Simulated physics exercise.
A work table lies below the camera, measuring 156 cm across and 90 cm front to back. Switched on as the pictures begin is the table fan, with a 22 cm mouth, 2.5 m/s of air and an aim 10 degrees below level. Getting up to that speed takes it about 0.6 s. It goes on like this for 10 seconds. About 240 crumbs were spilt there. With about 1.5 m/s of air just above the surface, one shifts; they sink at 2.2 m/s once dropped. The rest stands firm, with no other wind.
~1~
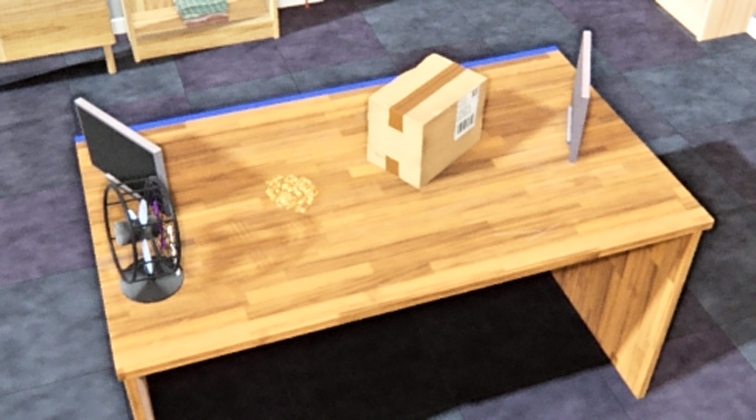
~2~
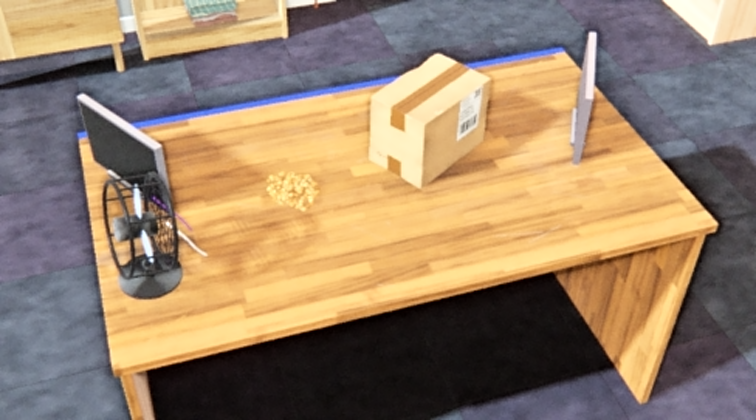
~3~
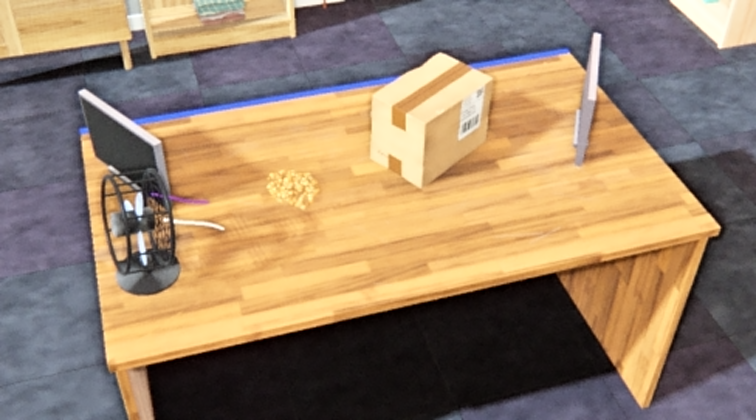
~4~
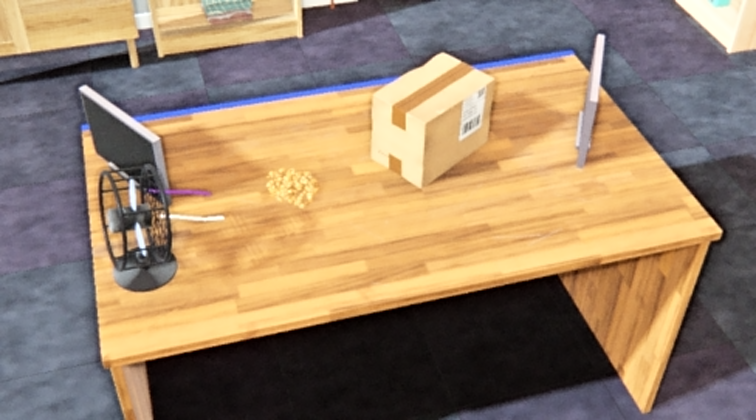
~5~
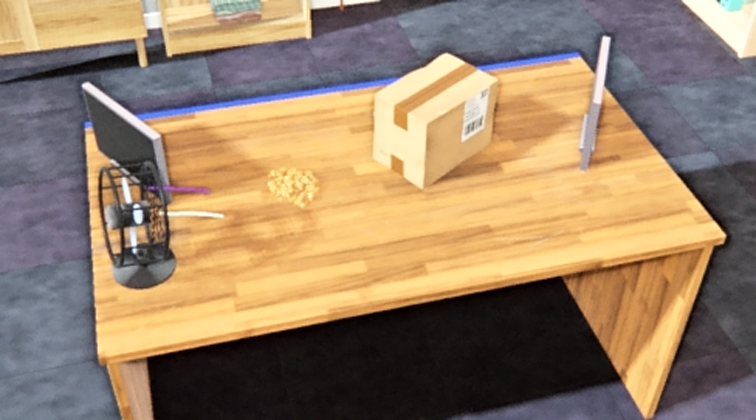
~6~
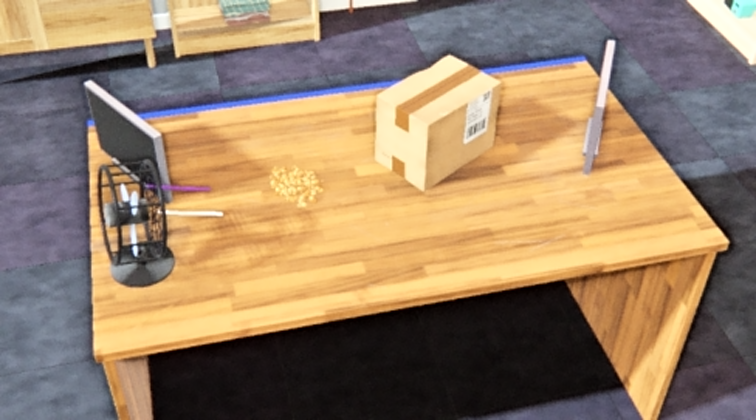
On a wooden table, a black fan spins up, its ribbons lift, and crumbs barely shift.
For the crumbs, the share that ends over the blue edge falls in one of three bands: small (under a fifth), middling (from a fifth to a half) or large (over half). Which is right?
It is large.
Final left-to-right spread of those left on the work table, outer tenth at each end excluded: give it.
Looks like some 30 cm to me.
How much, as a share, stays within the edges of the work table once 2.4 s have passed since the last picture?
That comes to roughly 20 % remaining.
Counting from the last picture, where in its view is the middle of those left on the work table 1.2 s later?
Near (335, 135).
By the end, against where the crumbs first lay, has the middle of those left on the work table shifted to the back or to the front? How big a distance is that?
So it moved toward the rear end, something like 20 centimetres.
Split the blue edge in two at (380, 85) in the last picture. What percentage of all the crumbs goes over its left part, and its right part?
About 25 per cent left, about 60 per cent right.
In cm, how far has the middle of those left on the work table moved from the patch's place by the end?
I'd say around 25 cm.
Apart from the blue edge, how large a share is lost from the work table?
It comes out at some 0 %.
Then, 1.2 s after the last picture the count stands so, 62 % are over the blue edge; the middle of those still in play is near (352, 135).
Then, 2.4 s after the last picture the count stands so, 75 % are over the blue edge; the middle of those still in play is near (339, 144).
Then, 4.7 s after the last picture the count stands so, 78 % are over the blue edge; the middle of those still in play is near (332, 140).
Then, 9.2 s after the last picture, at the end, 81 % are over the blue edge; the middle of those still in play is near (333, 142).
